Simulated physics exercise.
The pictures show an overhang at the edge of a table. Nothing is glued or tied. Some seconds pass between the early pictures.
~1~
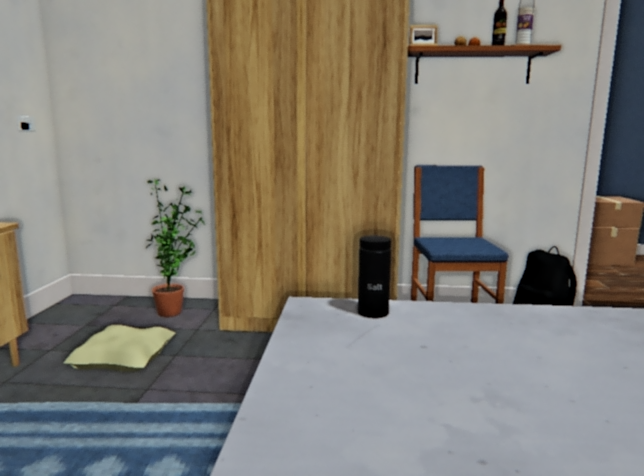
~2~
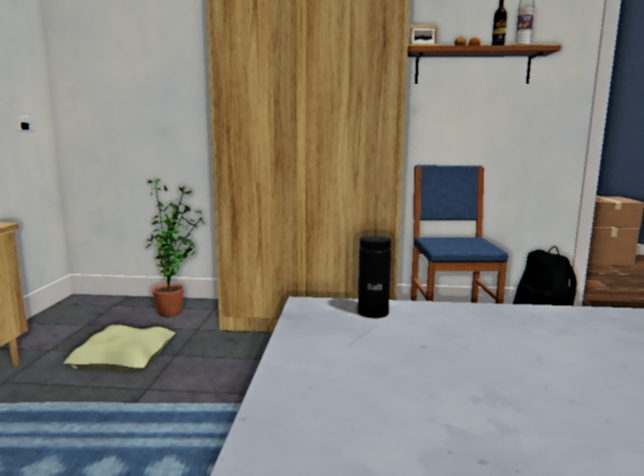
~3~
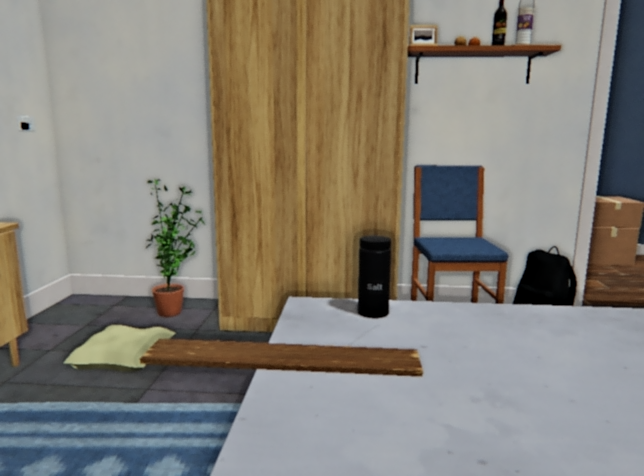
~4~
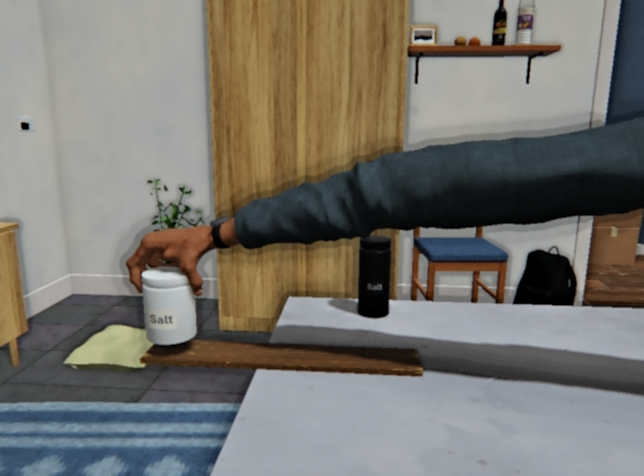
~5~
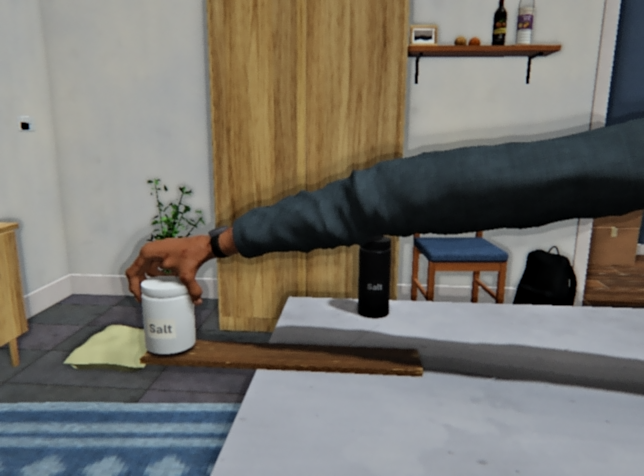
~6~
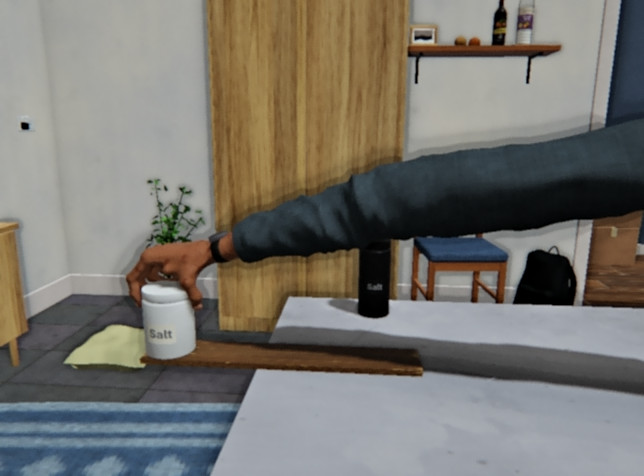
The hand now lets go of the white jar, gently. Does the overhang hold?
The plank comes down.
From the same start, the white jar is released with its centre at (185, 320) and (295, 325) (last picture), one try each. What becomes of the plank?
First try: It tips off the edge; second try: It keeps its balance.
Then, 0.40 s after the last picture, white jar now down on the floor or falling; brown plank tipped 65° from how it was.
Then, 0.60 s after the last picture, brown plank now down on the floor or falling.
Then, 0.70 s after the last picture, things are still on the move.
Then, 0.80 s after the last picture, as before.
At rest, down on the floor or falling, white jar and brown plank; black jar in place. The plank tips off the edge.
